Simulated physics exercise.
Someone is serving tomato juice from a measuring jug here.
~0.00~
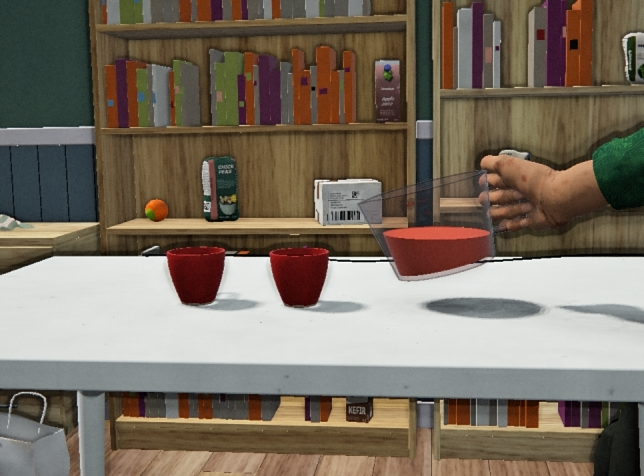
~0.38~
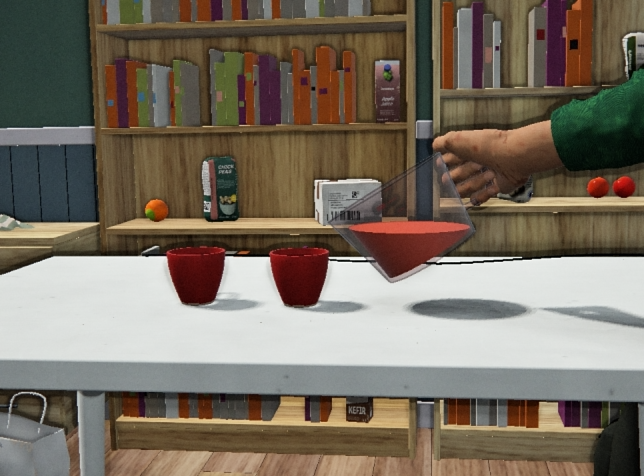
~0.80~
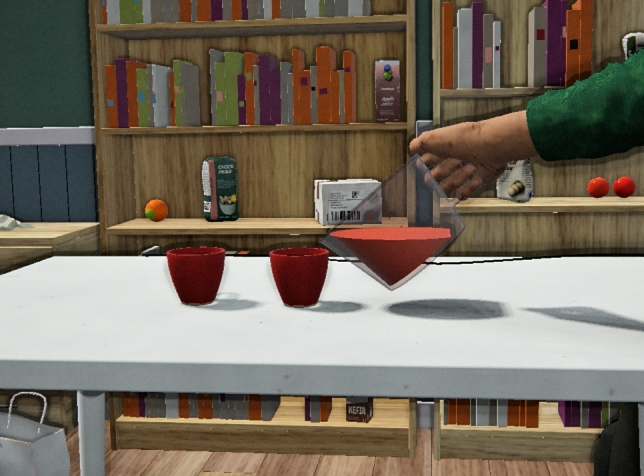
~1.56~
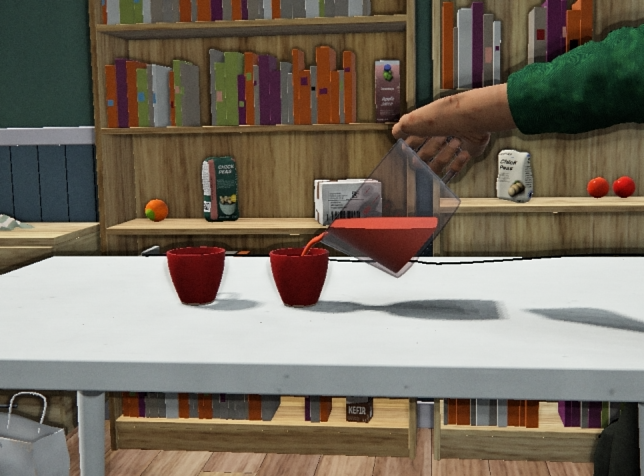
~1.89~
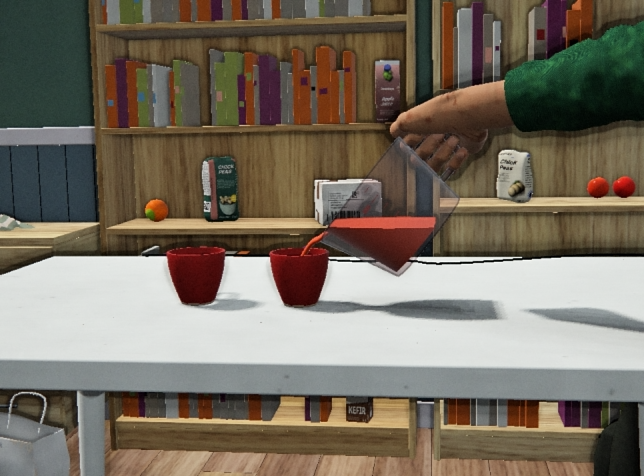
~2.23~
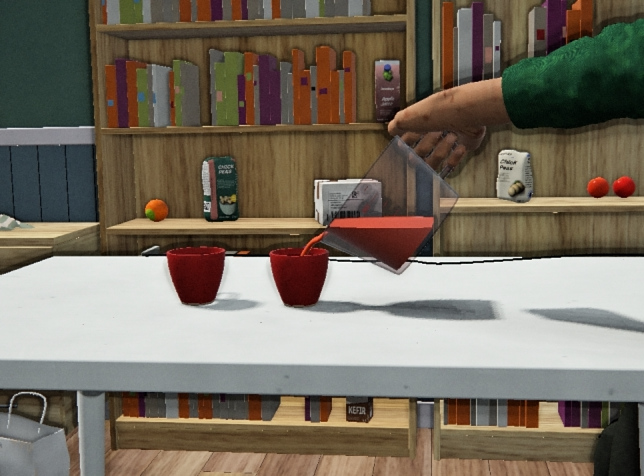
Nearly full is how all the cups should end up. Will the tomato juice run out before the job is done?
I reckon it manages all of them, to be honest.
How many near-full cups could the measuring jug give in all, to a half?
About 3.0 servings.
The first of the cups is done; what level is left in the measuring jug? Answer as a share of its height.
I'd say close to 25 per cent.
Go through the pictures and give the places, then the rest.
The hand lifts the measuring jug; measuring jug (436, 224) about a third full; two cups, the last at (197, 274), in the first picture.
The measuring jug is brought over; measuring jug (408, 218) tipped 30° with all of its load; the first is empty, in the second picture.
The measuring jug is brought over; measuring jug (398, 224) tipped 40° with all of its load; two cups, the last at (197, 274), in the third picture.
A stream runs into the first cup; measuring jug (393, 211) tipped 50° with nearly all of its load; the first is about a quarter full, in the fourth picture.
A stream runs into the first cup; measuring jug (393, 210) tipped 50° with nearly all of its load; two cups, the last at (197, 274), in the fifth picture.
A stream runs into the first cup; measuring jug (392, 208) tipped 55° with nearly all of its load; the first is about half full, in the sixth picture.
After 3.0 s, the first is about three quarters full.
After 7.5 s, the first is done and the measuring jug has about two thirds of its load.
After 11.9 s, both are full and about a third of the tomato juice is over.
